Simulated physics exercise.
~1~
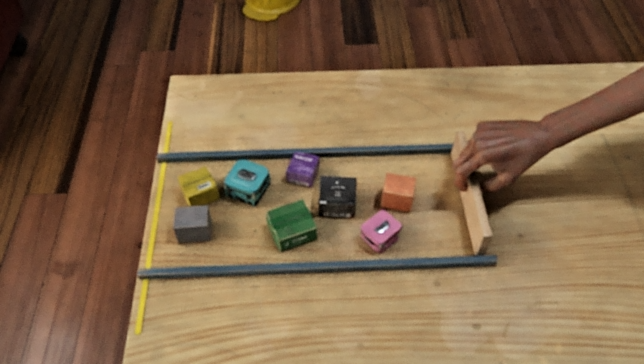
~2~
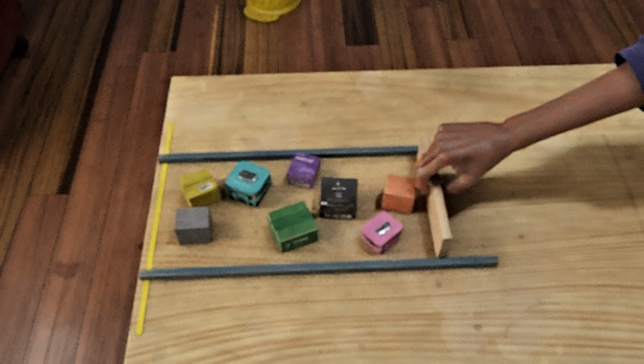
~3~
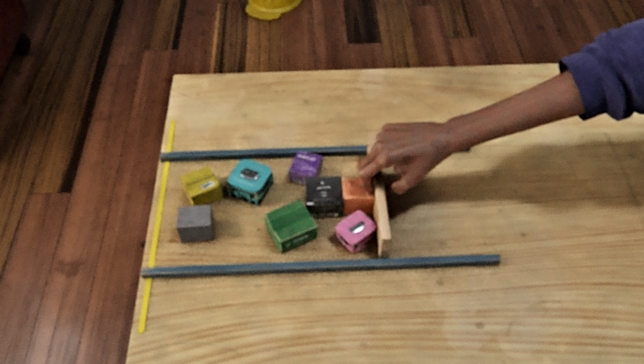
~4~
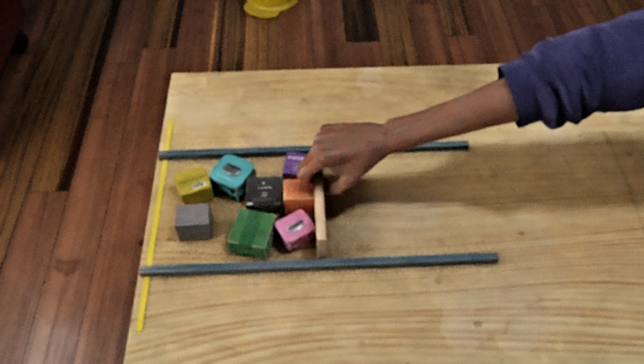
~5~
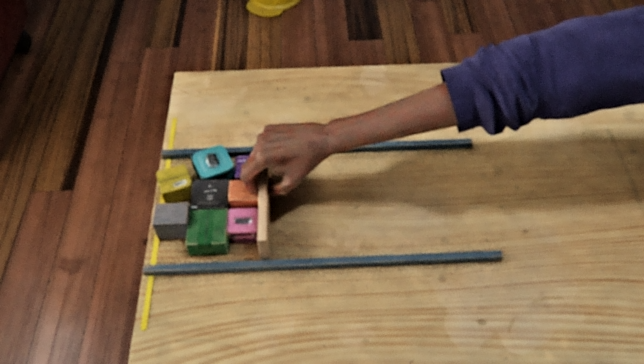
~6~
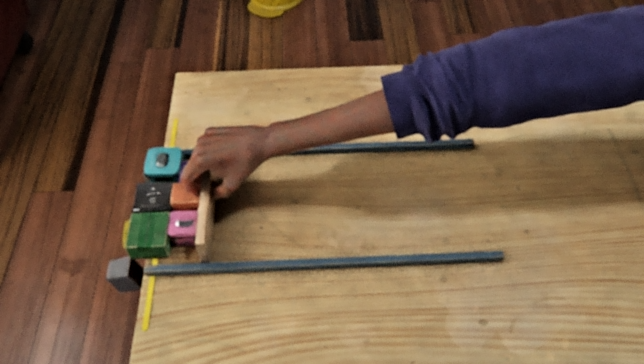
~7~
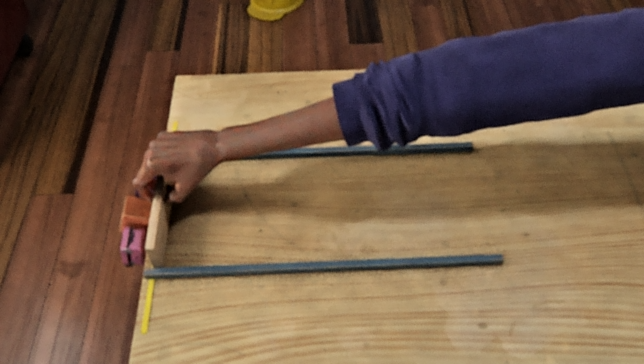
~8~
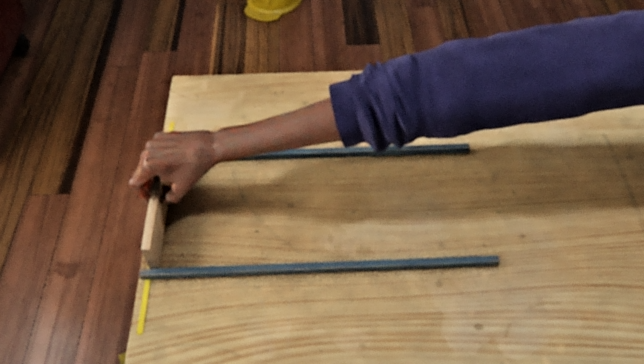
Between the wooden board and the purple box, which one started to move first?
The wooden board started to move first, sliding left while the purple box was still sitting in its place. The purple box only moved later, once the board had come much further along.
